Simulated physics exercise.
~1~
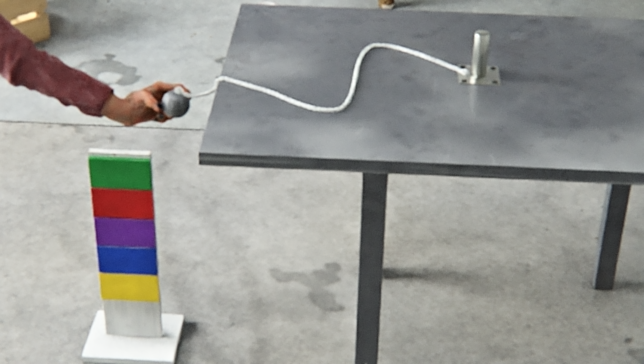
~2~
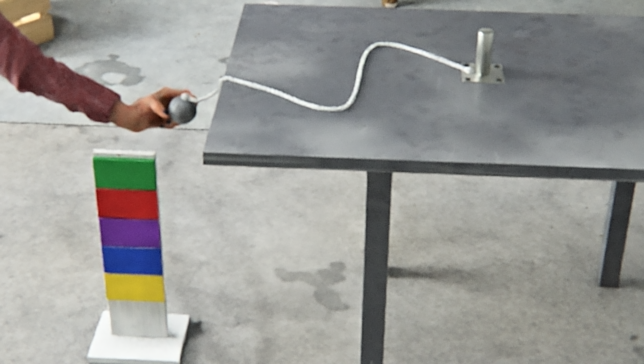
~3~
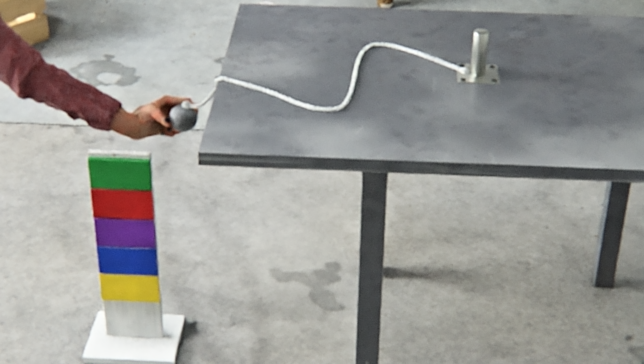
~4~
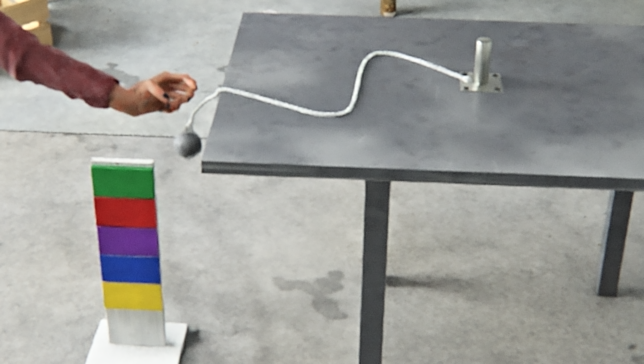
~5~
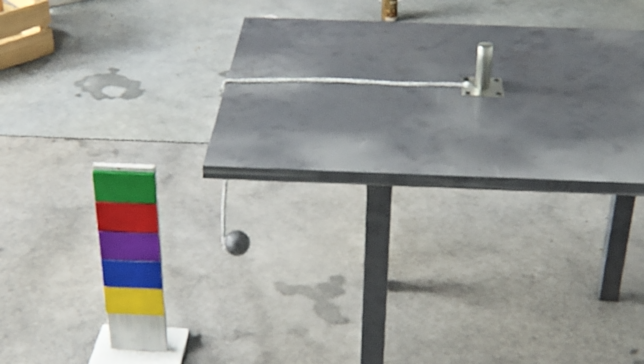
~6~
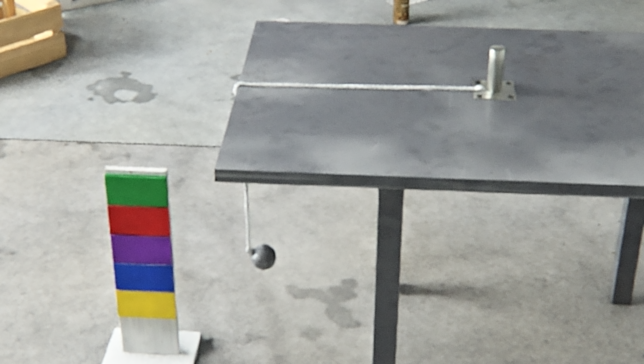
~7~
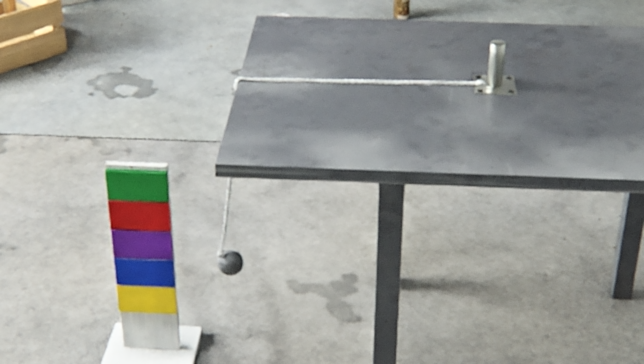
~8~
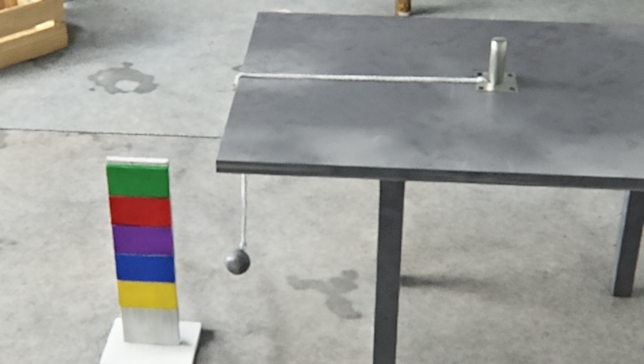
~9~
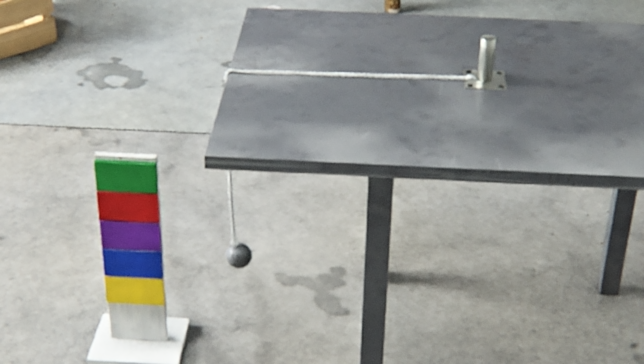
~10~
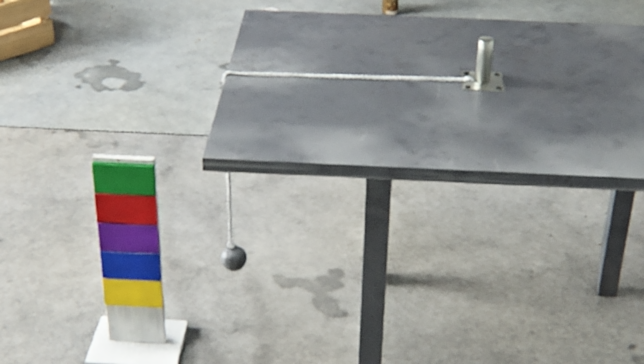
Grey ball on a white cord dropping from a hand past a table edge, swinging slightly and hanging level with the blue band.
